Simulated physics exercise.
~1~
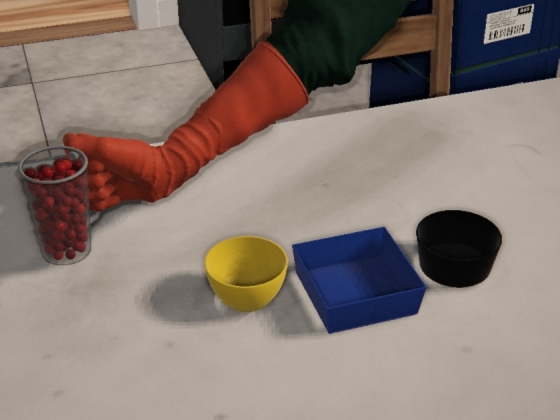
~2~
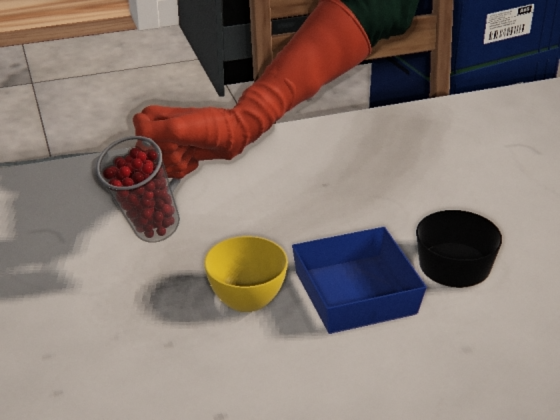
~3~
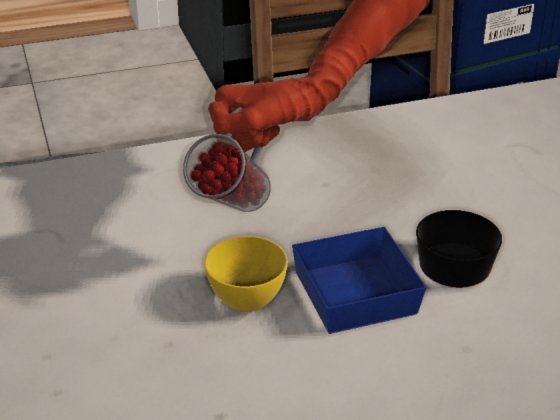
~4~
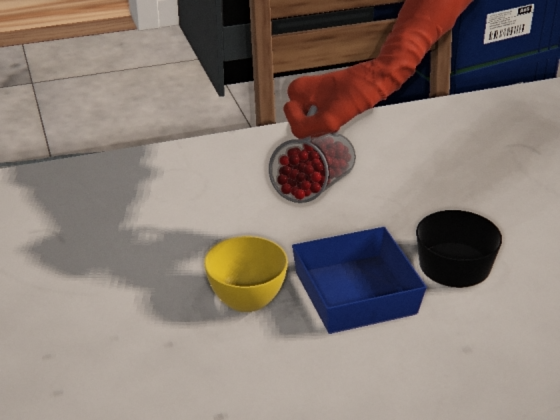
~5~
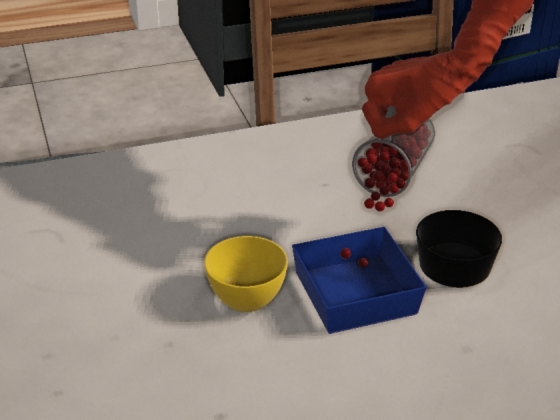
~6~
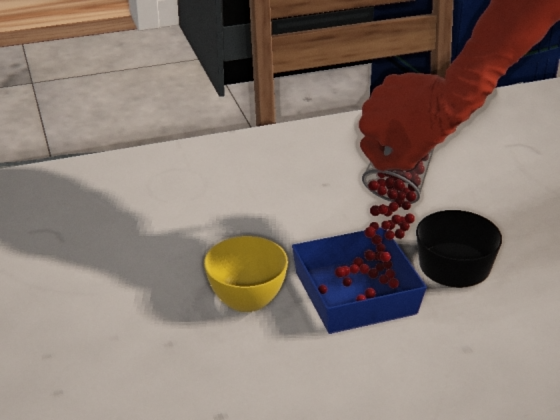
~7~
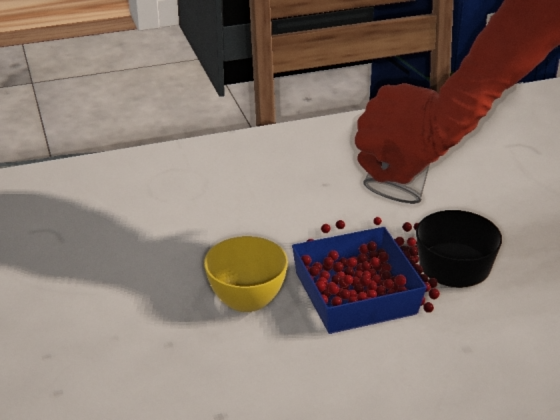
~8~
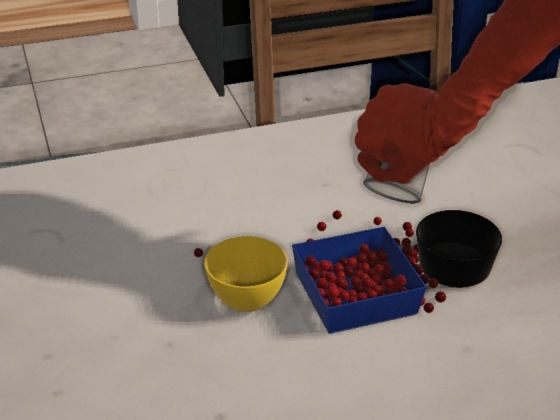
The clip opens on a pale tabletop with a yellow bowl, a blue tin and a black dish, while a red-gloved hand holds a clear cup full of cranberries at the left. The hand carries the cup to the right, tipping it steadily as it passes behind the yellow bowl. Above the blue tin, the first berries drop out. The cup turns further and the rest pour down in a stream, some scattering around the tin. It ends with the upended cup empty, most berries in the tin, others loose on the table, and the bowl and dish empty.
